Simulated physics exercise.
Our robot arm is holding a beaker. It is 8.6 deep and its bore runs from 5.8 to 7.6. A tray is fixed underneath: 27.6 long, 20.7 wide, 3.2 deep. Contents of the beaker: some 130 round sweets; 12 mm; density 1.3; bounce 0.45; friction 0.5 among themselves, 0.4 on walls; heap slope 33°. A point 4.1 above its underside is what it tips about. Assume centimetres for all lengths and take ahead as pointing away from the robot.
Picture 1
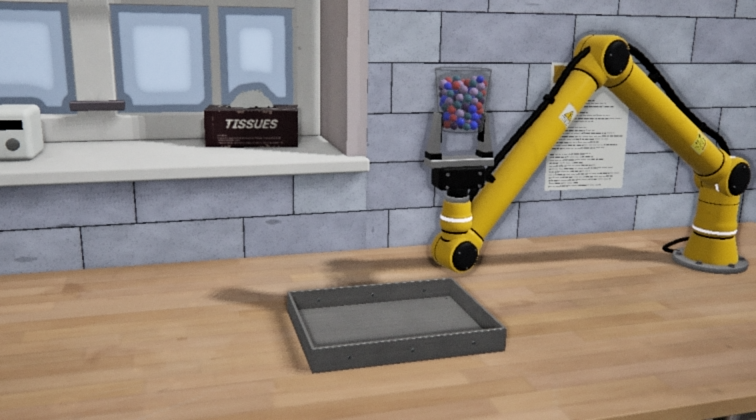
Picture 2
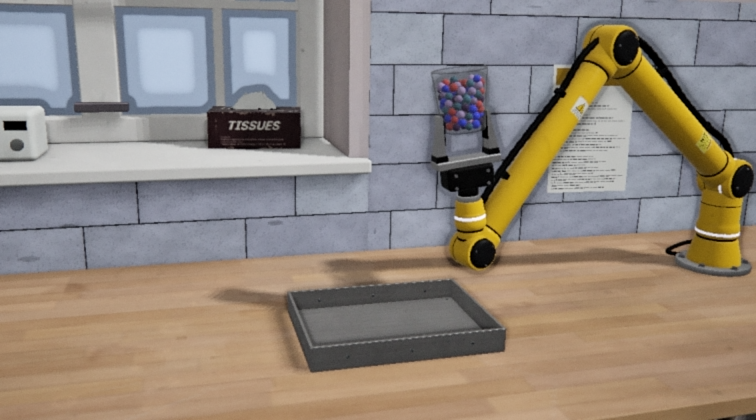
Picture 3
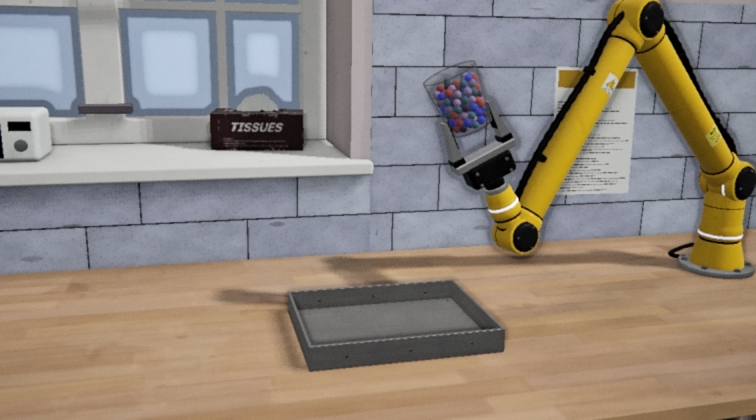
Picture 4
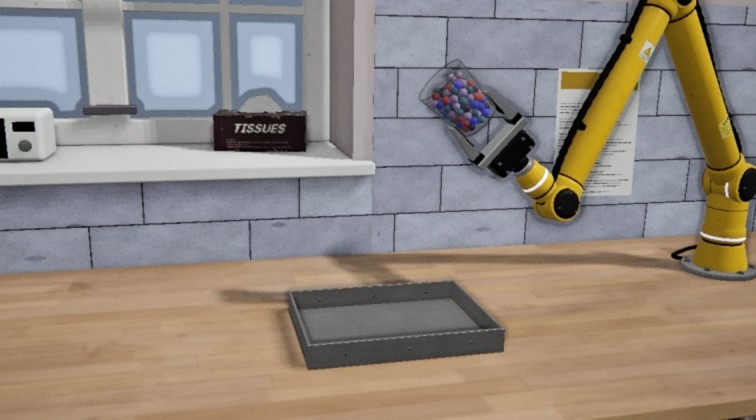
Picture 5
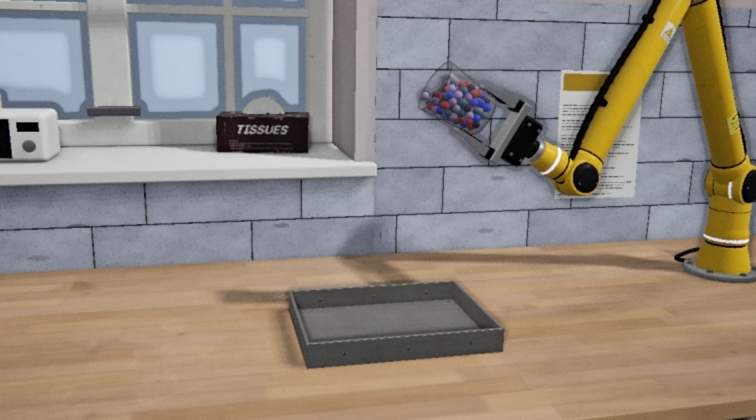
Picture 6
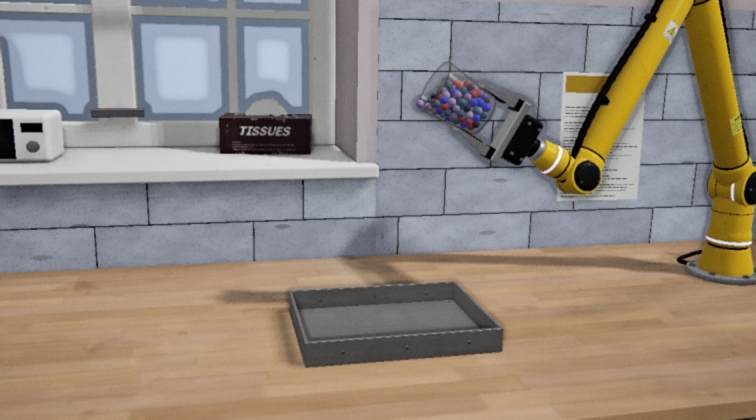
Yellow robot arm gripping a clear beaker of red, blue and grey balls, tilting it leftward above a counter with an empty tray.
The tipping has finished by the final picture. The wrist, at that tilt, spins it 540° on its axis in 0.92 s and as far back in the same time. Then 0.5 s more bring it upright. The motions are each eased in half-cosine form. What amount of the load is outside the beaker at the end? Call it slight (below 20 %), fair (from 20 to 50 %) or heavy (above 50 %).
I would call it slight, below 20 %.
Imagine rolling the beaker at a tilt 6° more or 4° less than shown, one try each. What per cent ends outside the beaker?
Around 15 percent on the first try, 5 percent on the second.
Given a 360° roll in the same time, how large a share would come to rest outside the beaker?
Roughly 5 percent, then.
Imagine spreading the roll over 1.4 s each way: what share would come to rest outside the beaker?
Estimated share: Close to 10 %.
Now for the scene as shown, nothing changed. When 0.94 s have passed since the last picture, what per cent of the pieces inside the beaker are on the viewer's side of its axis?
I'd put it at about 55 per cent.
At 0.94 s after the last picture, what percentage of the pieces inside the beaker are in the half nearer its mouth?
Around 50 percent.
Then, 0.94 s after the last picture, tipped 60°, highest piece 37 above the table; 128 in the beaker, 3 in the tray, 1 in flight or on a rim.
Then, 1.87 s after the last picture, tipped 59°, highest piece 38 above the table; 124 in the beaker, 7 in the tray, 1 in flight or on a rim.
Then, 2.54 s after the last picture, upright, highest piece 38 above the table; 121 in the beaker, 11 in the tray.
Then, 3.24 s after the last picture, upright, highest piece 38 above the table; 121 in the beaker, 11 in the tray.
Final count, 121 in the beaker, 11 in the tray. That is 8 % outside the beaker.
